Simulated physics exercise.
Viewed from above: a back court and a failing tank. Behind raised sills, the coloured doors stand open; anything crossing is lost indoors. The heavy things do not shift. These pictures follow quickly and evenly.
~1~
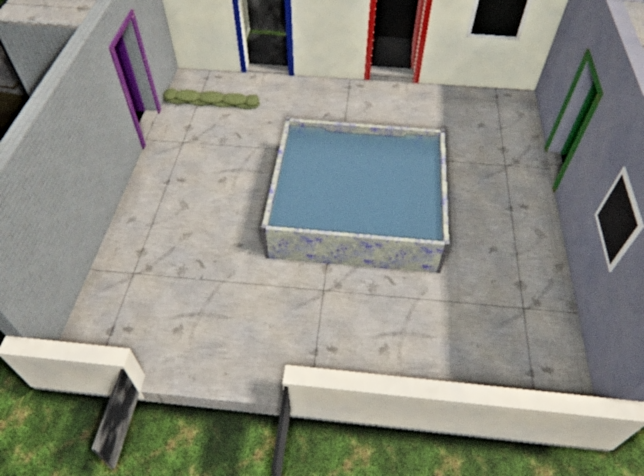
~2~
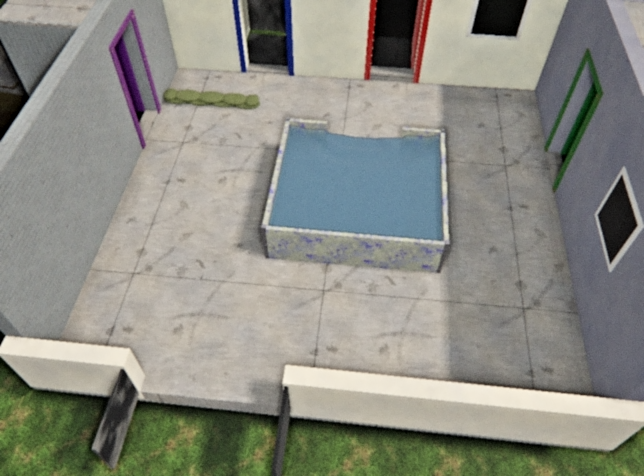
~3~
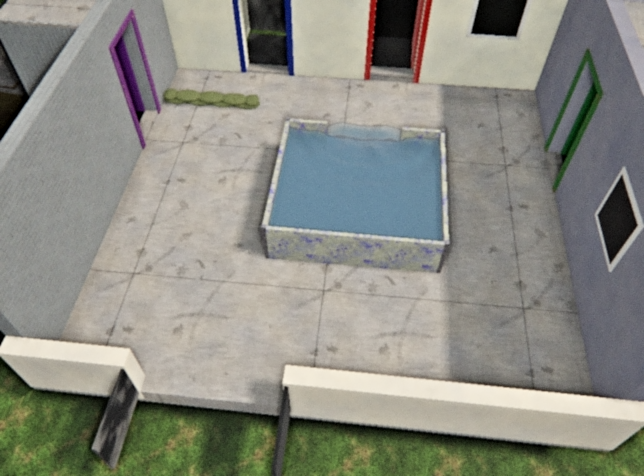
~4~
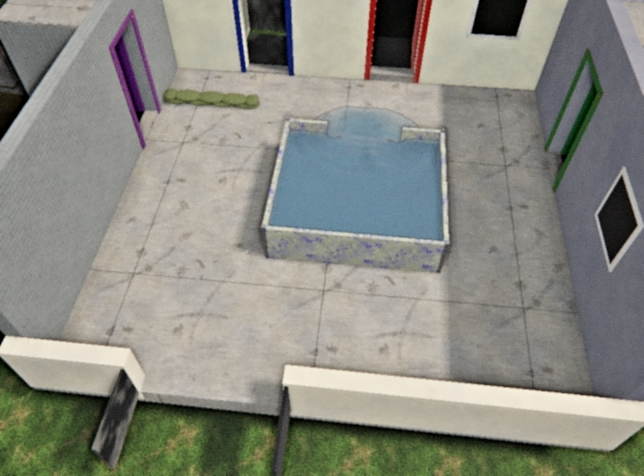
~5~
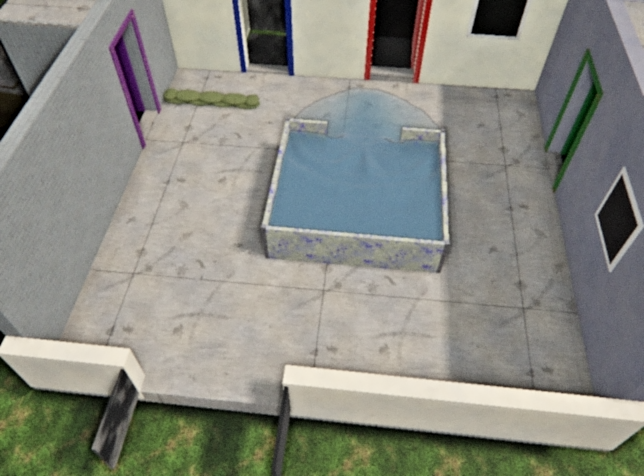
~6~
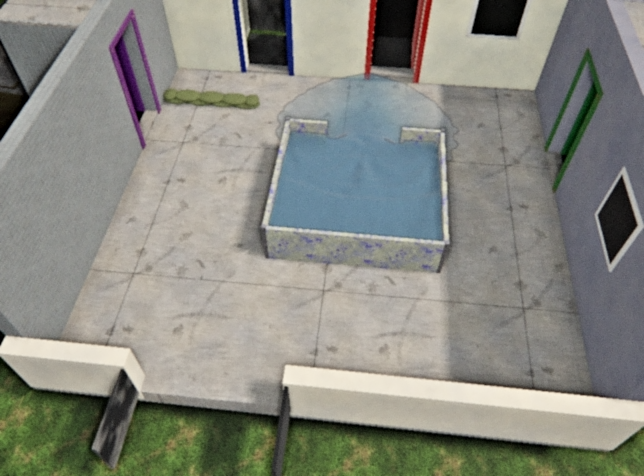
A square tank of still blue water sat in a paved courtyard, then a gap opened in its far side and water poured out, spreading in a rounded sheet toward the blue and red doors.
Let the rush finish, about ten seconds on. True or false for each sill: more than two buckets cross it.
Green door - true; purple door - false; blue door - true; red door - true.
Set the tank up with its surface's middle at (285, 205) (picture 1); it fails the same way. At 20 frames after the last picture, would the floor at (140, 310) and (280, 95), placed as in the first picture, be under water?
Point 1: Not wet; point 2: Soaked through.
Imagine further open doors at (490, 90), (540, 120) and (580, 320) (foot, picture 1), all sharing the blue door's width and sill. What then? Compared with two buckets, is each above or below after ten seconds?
In that order: Goes over, lets more in, lets less in.
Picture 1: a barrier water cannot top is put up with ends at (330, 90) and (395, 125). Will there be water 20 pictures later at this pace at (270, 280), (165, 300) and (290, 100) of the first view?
Results in order: Bone-dry / bone-dry / swamped.
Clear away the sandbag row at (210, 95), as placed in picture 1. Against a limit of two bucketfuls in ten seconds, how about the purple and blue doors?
Check: Purple goes past it; blue goes past it.
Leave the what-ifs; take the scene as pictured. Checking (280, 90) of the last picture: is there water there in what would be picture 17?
At that place: Awash.
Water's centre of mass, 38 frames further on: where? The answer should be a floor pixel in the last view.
Centre: Close to (353, 158).
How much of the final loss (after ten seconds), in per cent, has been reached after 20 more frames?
I'd estimate some 40 per cent.
A moment on, water covers 15 % of the floor; the green door not reached, the purple door not reached, the blue door wet at the sill, nothing in, the red door over two buckets in.
Next, water covers 25 % of the floor; the green door not reached, the purple door not reached, the blue door under two buckets in, the red door far over two buckets in.
Then, water covers 35 % of the floor; the green door wet at the sill, nothing in, the purple door wet at the sill, nothing in, the blue door over two buckets in, the red door far over two buckets in.
Later, water covers 75 % of the floor; the green door over two buckets in, the purple door wet at the sill, nothing in, the blue door far over two buckets in, the red door far over two buckets in.
In the end, water covers 95 % of the floor; the green door over two buckets in, the purple door wet at the sill, nothing in, the blue door far over two buckets in, the red door far over two buckets in.
